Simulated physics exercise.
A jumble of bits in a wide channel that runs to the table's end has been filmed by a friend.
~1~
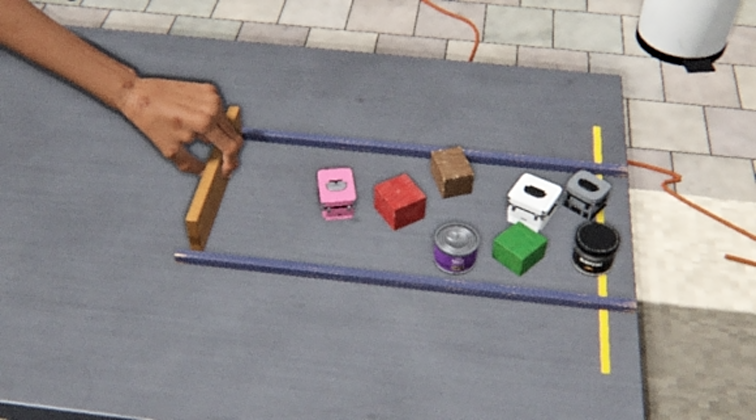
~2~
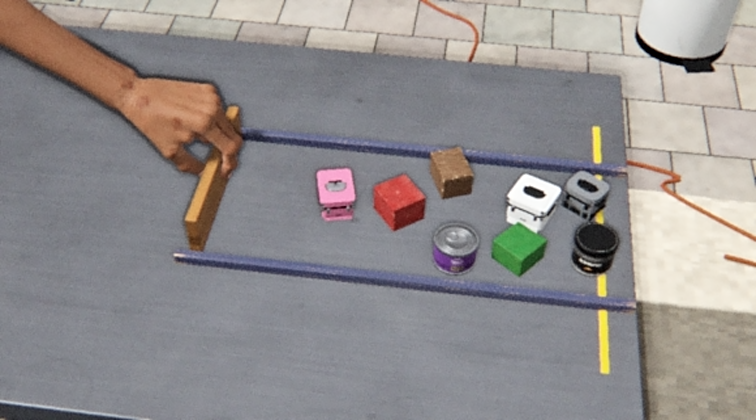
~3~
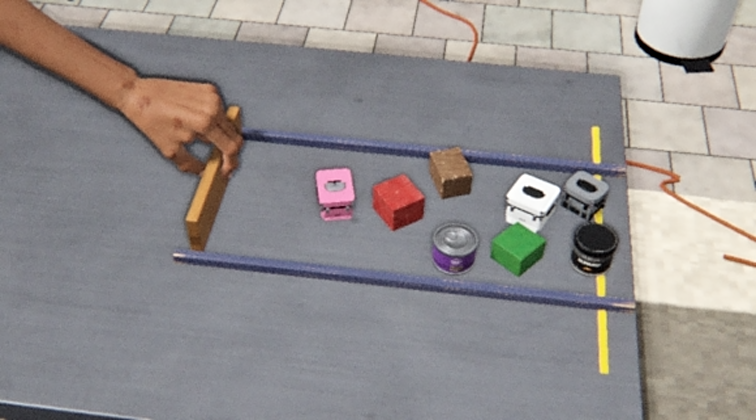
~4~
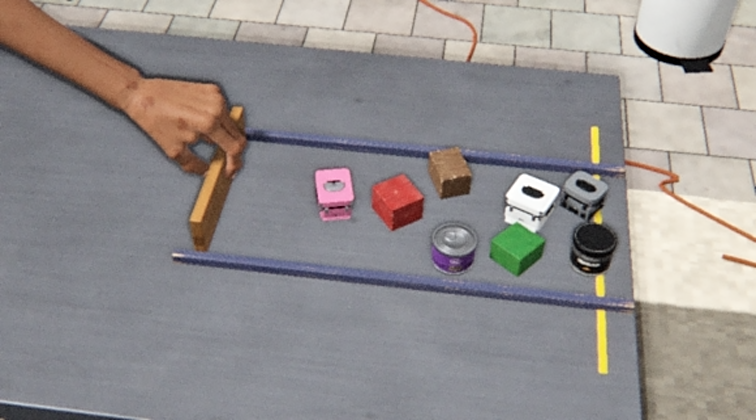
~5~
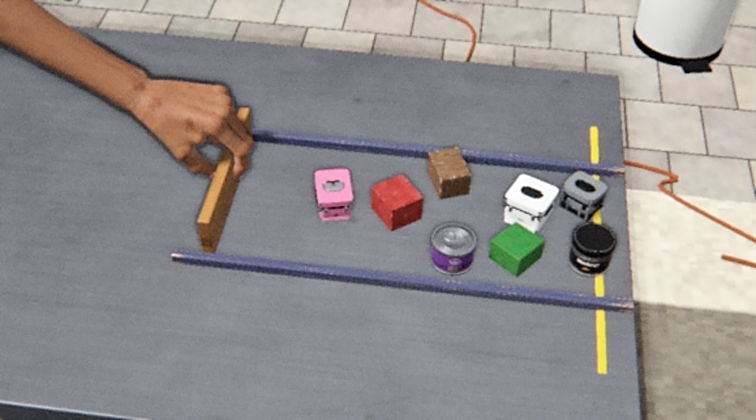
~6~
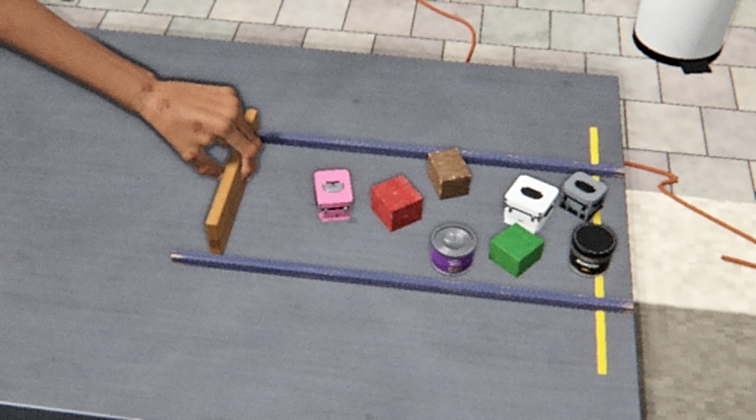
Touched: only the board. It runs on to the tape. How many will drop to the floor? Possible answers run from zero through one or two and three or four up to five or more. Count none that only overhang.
Missing from the table at the end: Five or more.
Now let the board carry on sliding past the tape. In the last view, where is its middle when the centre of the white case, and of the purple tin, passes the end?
The white case gives roughly (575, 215), the purple tin roughly (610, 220).
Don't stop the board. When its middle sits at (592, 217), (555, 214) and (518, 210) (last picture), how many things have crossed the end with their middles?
That makes 5, 1, 0.
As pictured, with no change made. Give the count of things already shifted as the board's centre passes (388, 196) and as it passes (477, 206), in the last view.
2 at one spot and 7 at the other.
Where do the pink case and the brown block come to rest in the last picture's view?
In the last picture the pink case sits at (616, 228) while the brown block sits at (614, 193).
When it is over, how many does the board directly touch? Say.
Contact count: 3.
Soon after, none off yet; black pot at rest near (592, 250); grey case at rest near (583, 196); white case at rest near (530, 205).
After that, none off yet; black pot at rest near (592, 250); grey case at rest near (583, 196); white case moving near (537, 204).
And then, none off yet; black pot displaced about its own width near (635, 253); grey case displaced about its own width near (613, 183); white case displaced well along near (603, 204).
In the end, the number that fall off is five or more; gone, red block, green block, white case, grey case and black pot.
